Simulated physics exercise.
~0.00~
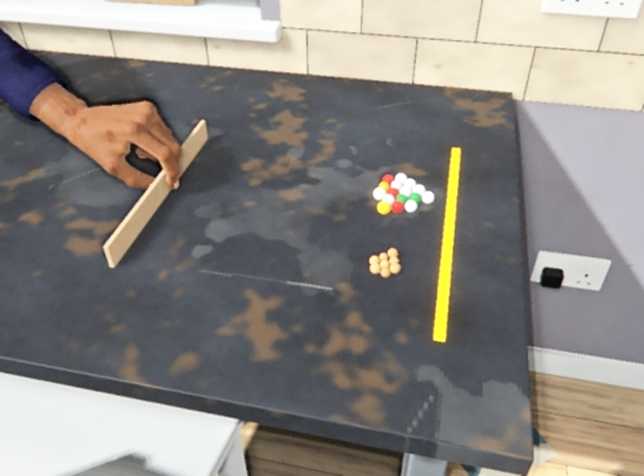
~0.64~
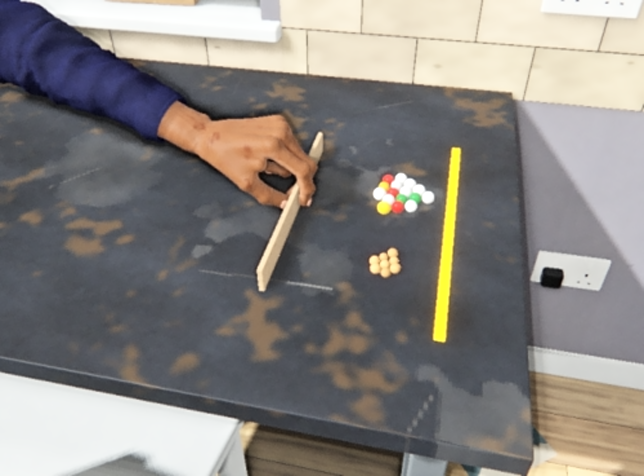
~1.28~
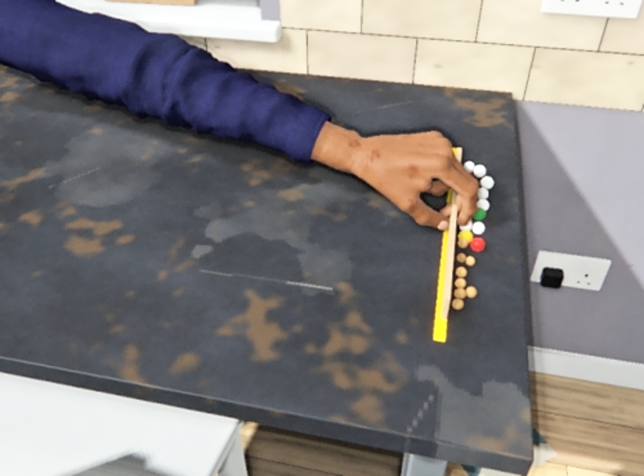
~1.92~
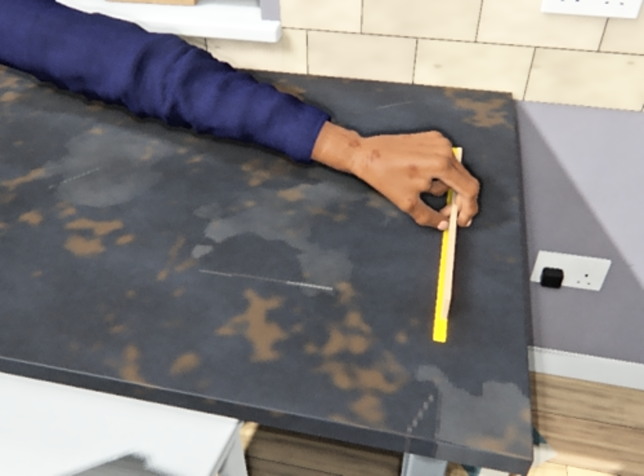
The footage shows a hand in a dark blue sleeve sliding an upright strip of card rightward across a dark mottled table, pushing a multicoloured cluster and a smaller tan cluster of little balls past yellow tape, where the card stops and both clusters disappear from the tabletop.
